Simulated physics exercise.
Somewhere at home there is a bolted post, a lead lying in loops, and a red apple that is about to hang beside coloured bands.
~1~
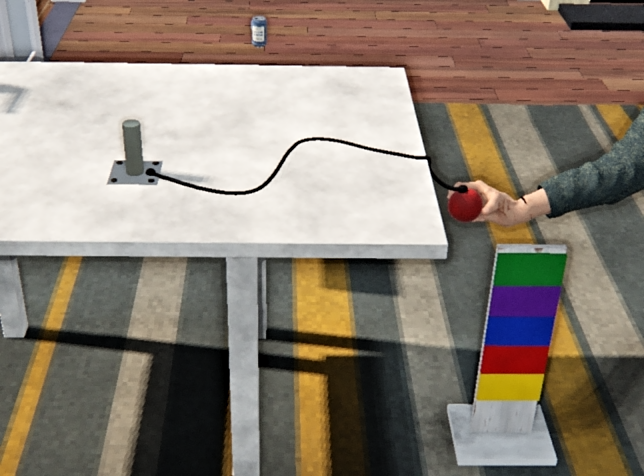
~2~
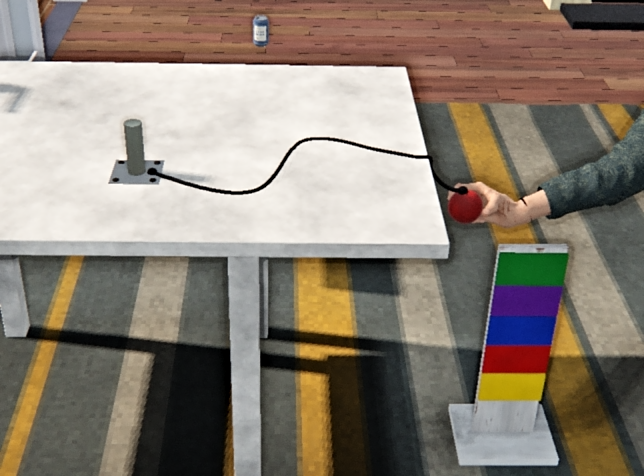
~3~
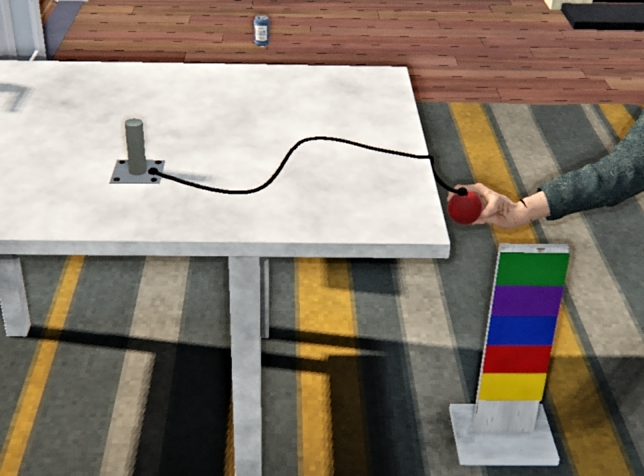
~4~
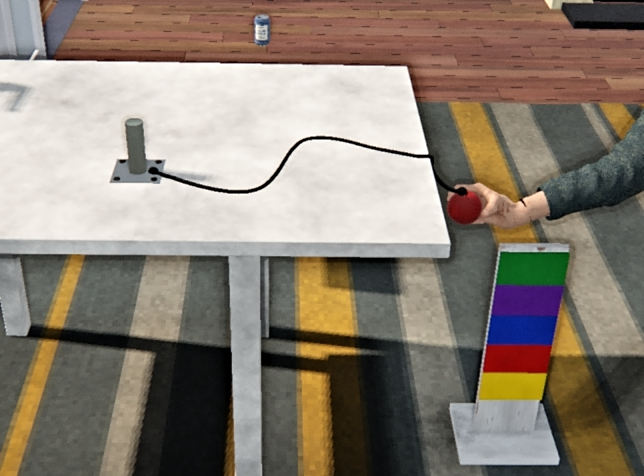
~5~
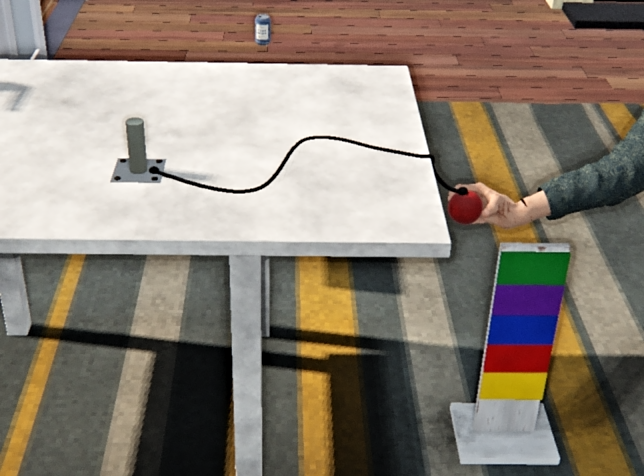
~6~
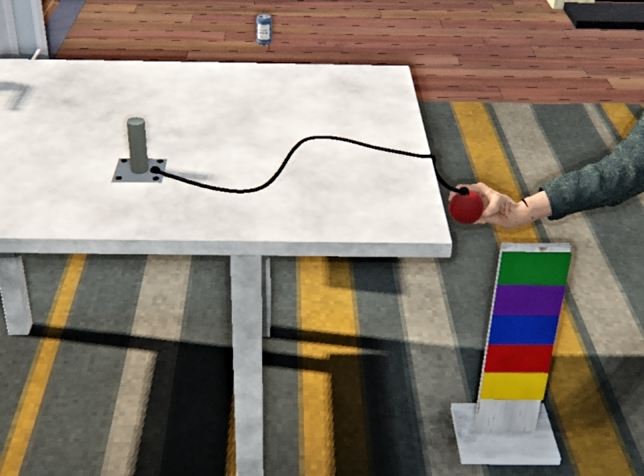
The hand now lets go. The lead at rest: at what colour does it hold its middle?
The colour is purple.
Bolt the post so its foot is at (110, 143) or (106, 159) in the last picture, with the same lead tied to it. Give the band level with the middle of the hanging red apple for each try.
Result per try, in order: Green / green.
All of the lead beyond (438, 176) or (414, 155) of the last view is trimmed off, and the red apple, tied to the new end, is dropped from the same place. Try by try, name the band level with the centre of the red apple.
Try 1 - green; try 2 - no band.
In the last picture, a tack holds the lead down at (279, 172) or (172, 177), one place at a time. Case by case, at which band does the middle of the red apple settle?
In order: Green; purple.
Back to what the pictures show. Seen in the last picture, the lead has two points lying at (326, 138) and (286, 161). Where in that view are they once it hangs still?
At (407, 162) for the first, at (335, 164) for the second.
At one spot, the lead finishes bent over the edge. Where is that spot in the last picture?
The point sits close to (350, 141).
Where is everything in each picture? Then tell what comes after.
The first frame shows red apple (465, 205); green (530, 271); purple (525, 302); blue (520, 332); red (515, 361); yellow (510, 388).
The second frame shows red apple (465, 207); lead through (182, 182) (253, 191) (287, 156) (335, 140) (408, 156).
The third frame shows red apple (465, 208).
The fourth frame shows red apple (465, 208); lead through (183, 181) (254, 190) (288, 155) (337, 139) (409, 155).
The fifth frame shows red apple (466, 207).
The sixth frame shows red apple (467, 207); lead through (185, 181) (256, 190) (290, 155) (338, 139) (411, 155).
Early on, apple near (406, 297); level with purple.
Midway, apple near (434, 298); level with purple.
Finally, apple near (422, 299); level with purple. Its centre hangs level with the purple band.
